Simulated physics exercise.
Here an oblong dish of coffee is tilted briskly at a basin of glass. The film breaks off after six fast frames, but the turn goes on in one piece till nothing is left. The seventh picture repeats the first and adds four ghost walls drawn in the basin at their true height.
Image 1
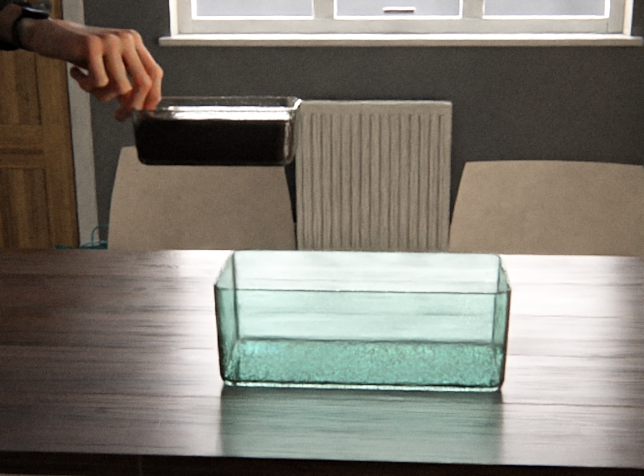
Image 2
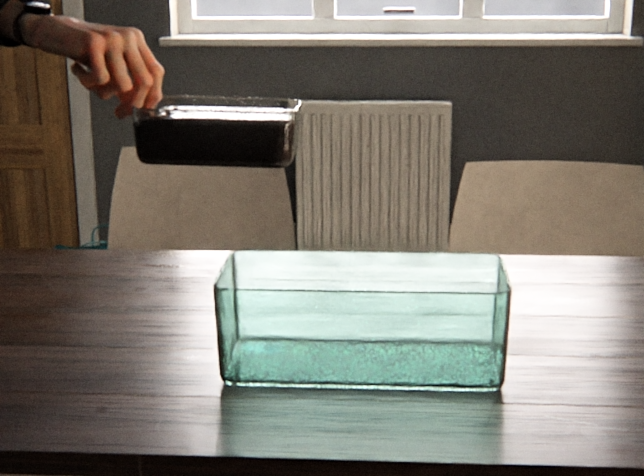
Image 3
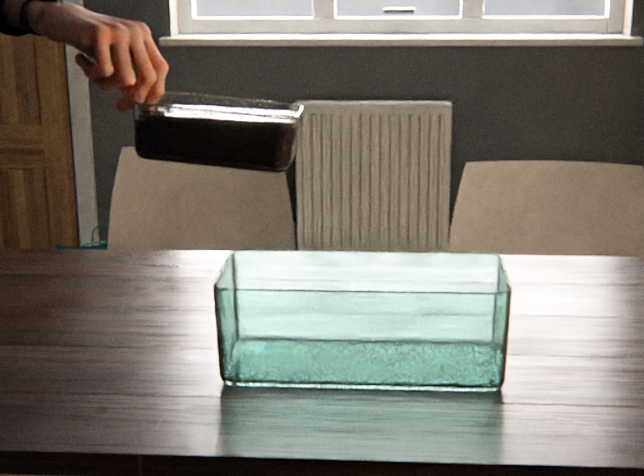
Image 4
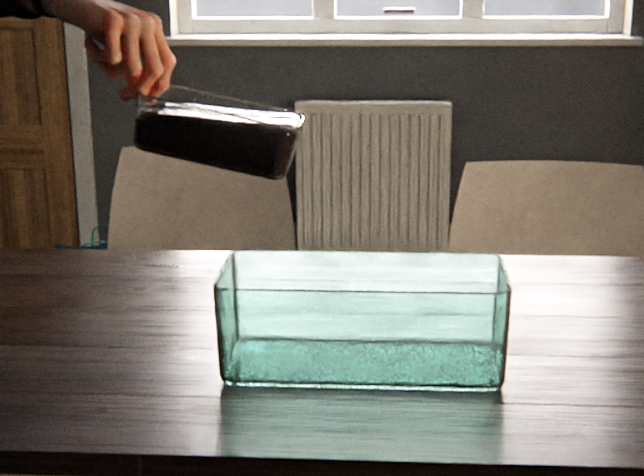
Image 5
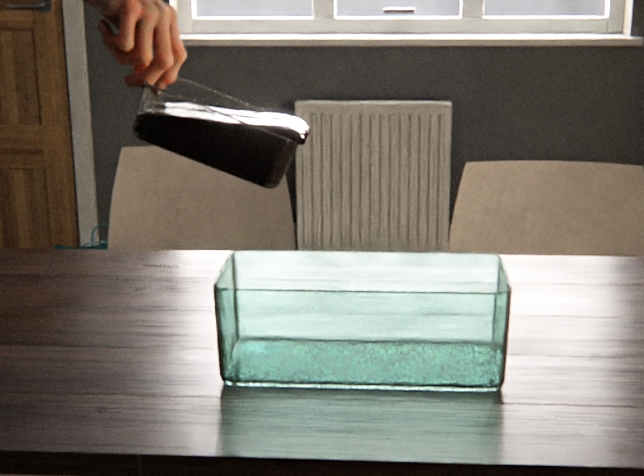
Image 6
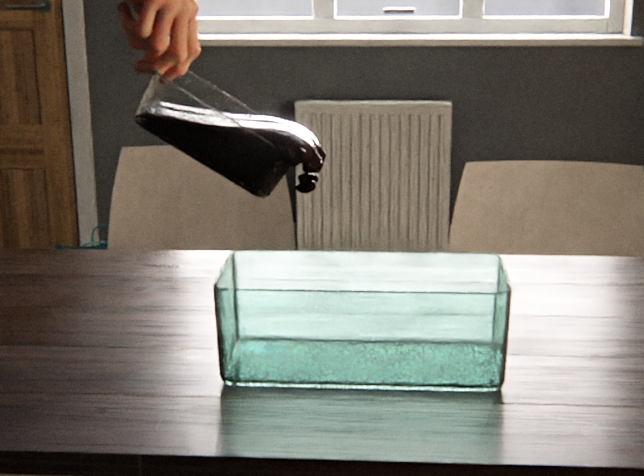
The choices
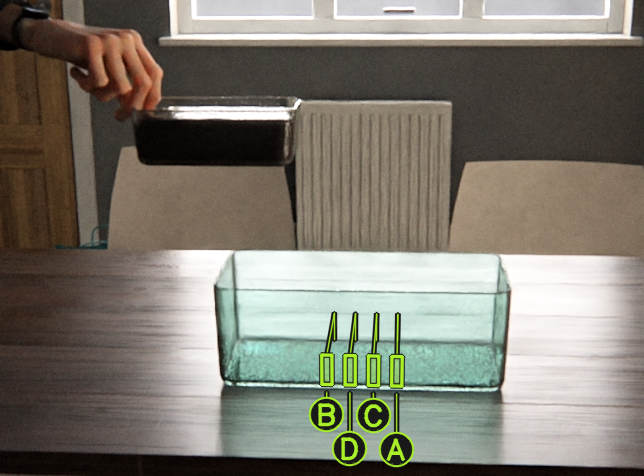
In a grey-walled room with a window, a radiator and two pale chairs, a still camera looks level across a dark wooden table. A clear, green-tinted glass basin sits on the tabletop, while a hand at the upper left holds an oblong glass dish of dark coffee above it. The hand lifts and tilts the dish rightward, and coffee slides over its right lip in a short, curling blob.
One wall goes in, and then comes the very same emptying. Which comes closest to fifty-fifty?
Position C does it best.
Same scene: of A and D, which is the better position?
That is position D.
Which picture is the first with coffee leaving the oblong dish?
In picture 5.
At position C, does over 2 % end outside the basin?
Yes, it does.
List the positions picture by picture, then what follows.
The first picture shows upright, lip at (295, 104); basin from (220, 381) to (505, 388); nothing has left yet.
The second picture shows upright, lip at (296, 105); nothing has left yet.
The third picture shows tipped about 6°, lip at (298, 111); nothing has left yet.
The fourth picture shows tipped about 12°, lip at (300, 121); nothing has left yet.
The fifth picture shows tipped about 21°, lip at (300, 133); coffee is over the lip, down to (304, 137).
The sixth picture shows tipped about 32°, lip at (299, 148); coffee is over the lip, down to (298, 187).
In lime, A at (396, 393); B at (326, 392); C at (373, 393); D at (349, 392).
For position A, about 78 % ends left of the wall and 11 % right of it; 11 % is lost outside.
For position B, about 24 % ends left of the wall and 68 % right of it; 9 % is lost outside.
For position C, about 50 % ends left of the wall and 41 % right of it; 9 % is lost outside.
For position D, about 32 % ends left of the wall and 59 % right of it; 9 % is lost outside.
